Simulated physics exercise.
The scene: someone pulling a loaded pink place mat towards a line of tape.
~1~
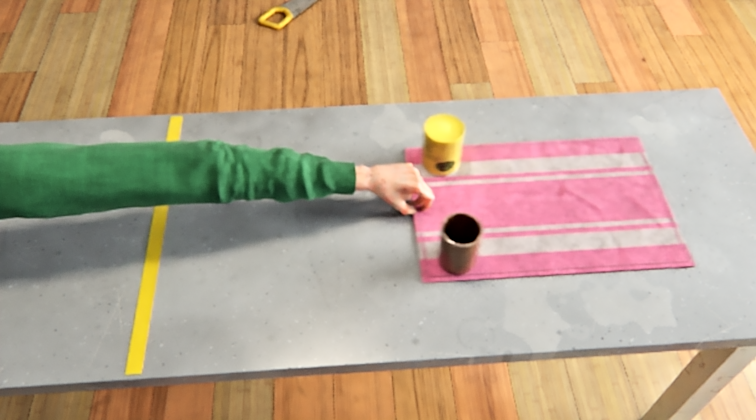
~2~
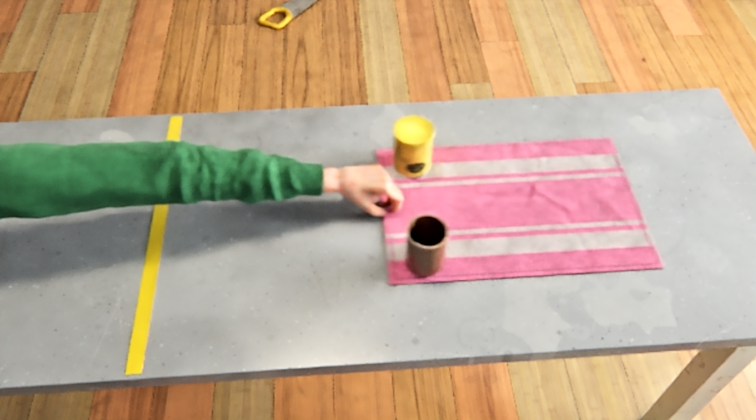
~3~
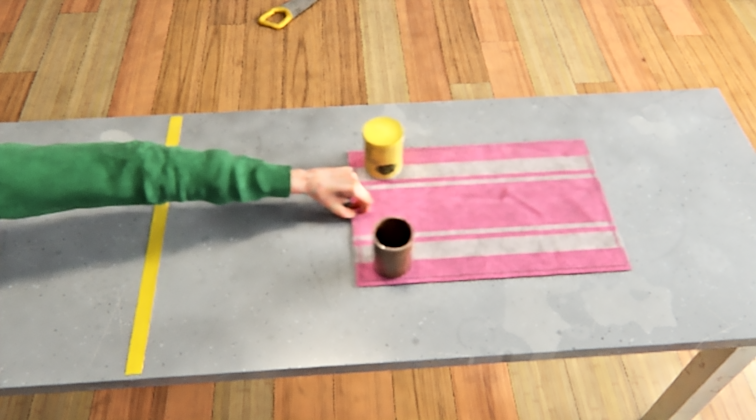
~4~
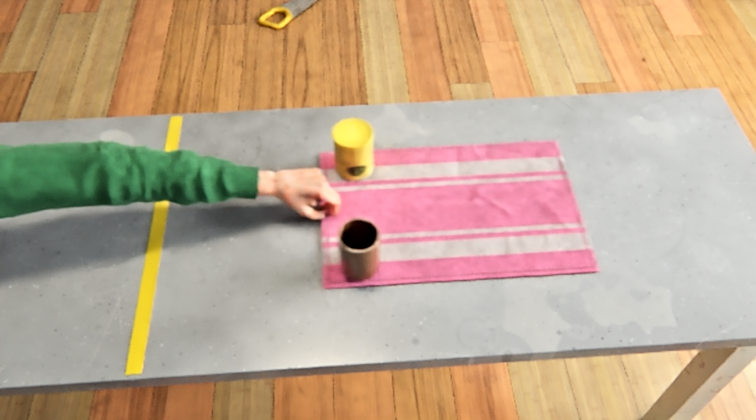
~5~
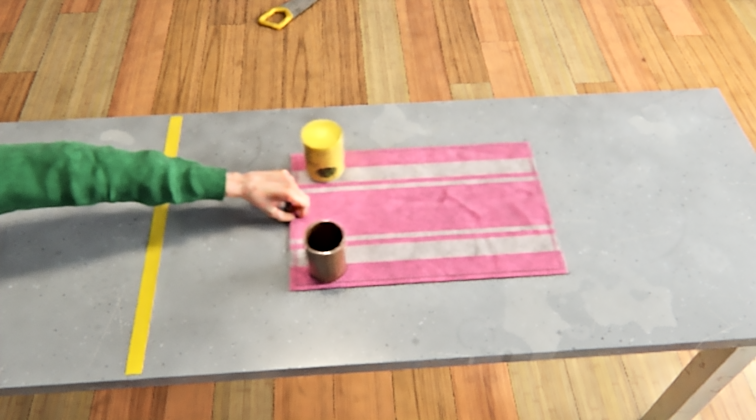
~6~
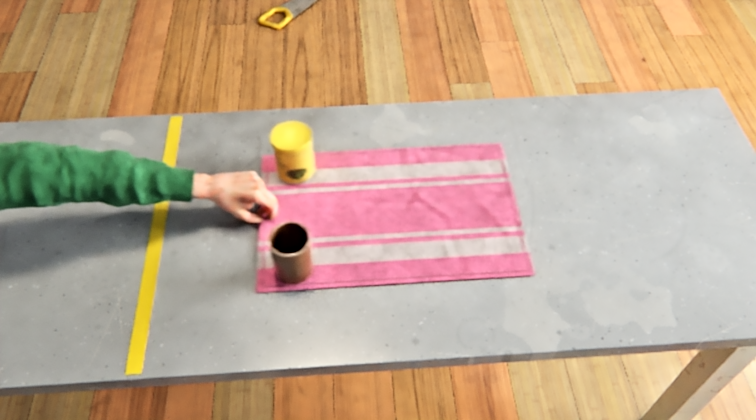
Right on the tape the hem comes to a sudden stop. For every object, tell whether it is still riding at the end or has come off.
Yellow tin - come off, brown mug - come off.
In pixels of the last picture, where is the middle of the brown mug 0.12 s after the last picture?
Approx. position: (210, 259).
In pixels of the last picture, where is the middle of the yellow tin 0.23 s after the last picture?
It is roughly at (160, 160).
Then, 0.12 s after the last picture, hem short of the tape; yellow tin on the cloth near (221, 157); brown mug on the cloth near (210, 259).
Then, 0.23 s after the last picture, hem at the tape; yellow tin ahead of the hem near (160, 160); brown mug ahead of the hem near (142, 263).
At rest, hem at the tape; yellow tin ahead of the hem near (87, 166); brown mug ahead of the hem near (58, 270). The yellow tin slides clear of the cloth and the brown mug leaves the cloth.
